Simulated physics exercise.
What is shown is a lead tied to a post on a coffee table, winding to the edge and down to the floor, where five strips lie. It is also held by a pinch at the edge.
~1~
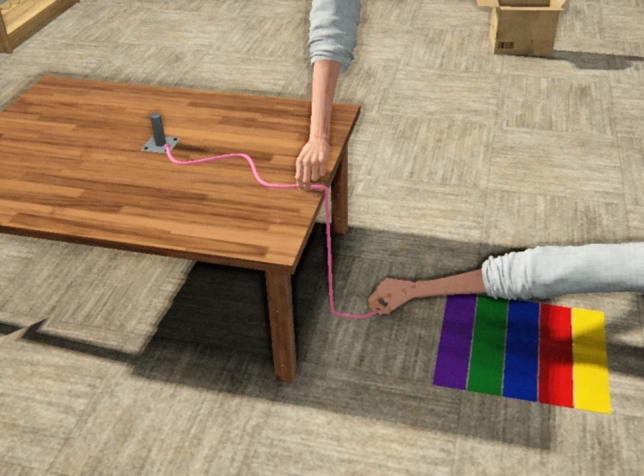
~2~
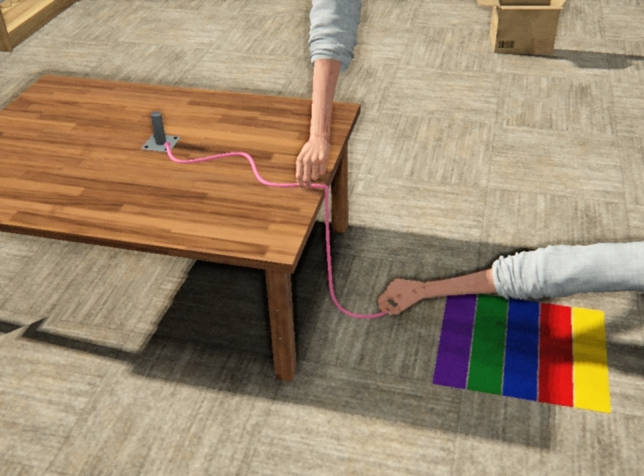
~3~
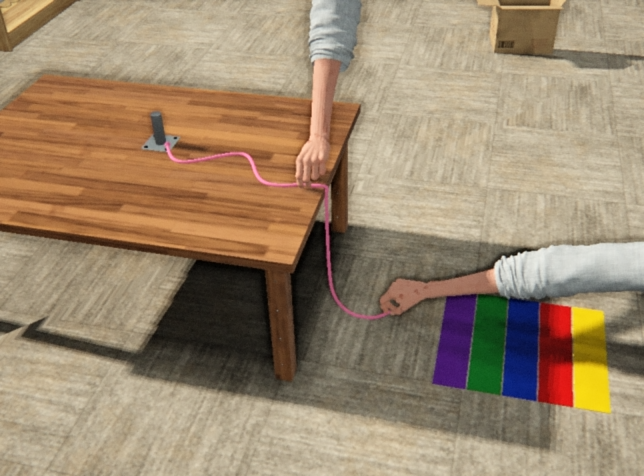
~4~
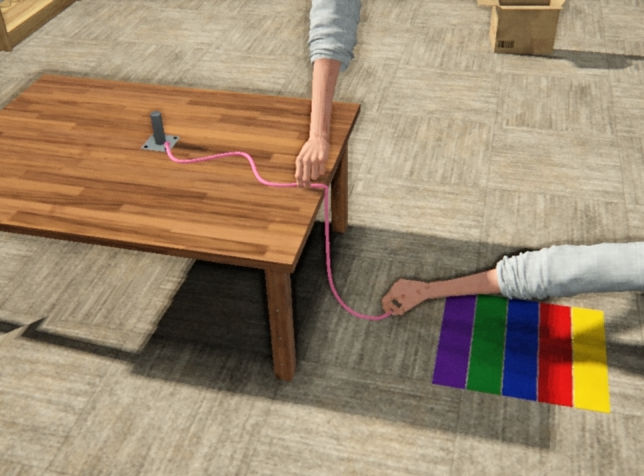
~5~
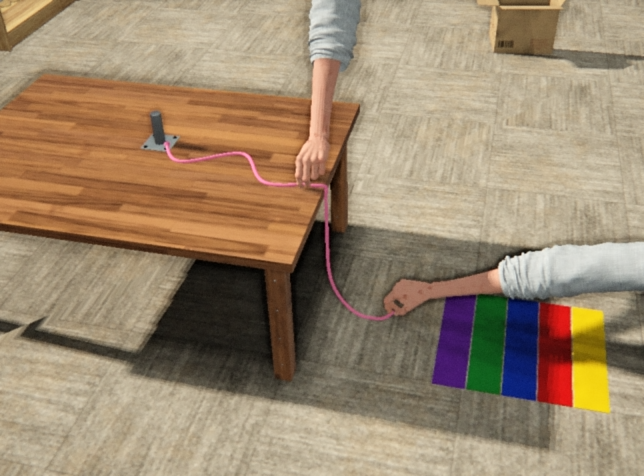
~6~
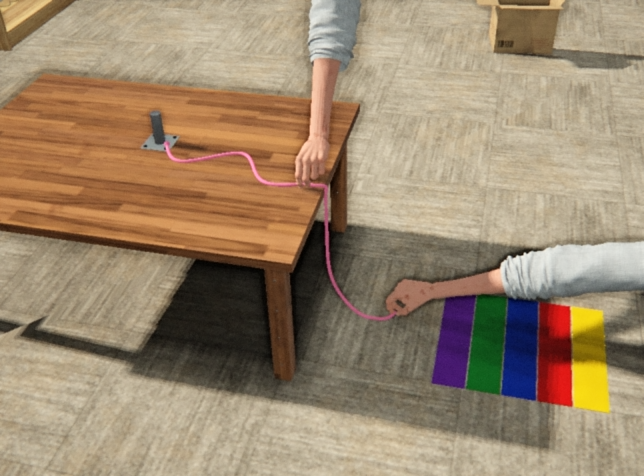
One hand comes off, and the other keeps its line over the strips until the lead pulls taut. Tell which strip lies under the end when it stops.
The blue strip.
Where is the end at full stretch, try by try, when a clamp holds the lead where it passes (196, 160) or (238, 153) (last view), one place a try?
I'd say about (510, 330) for the first and about (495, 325) for the second.
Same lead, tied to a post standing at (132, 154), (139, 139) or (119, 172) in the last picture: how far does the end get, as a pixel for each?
Somewhere near (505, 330), (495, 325) and (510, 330), in that order.
Early on, end near (461, 322); over purple.
Midway, end near (502, 328); over green.
At the end of the slack, end near (526, 332); over blue. Over blue.
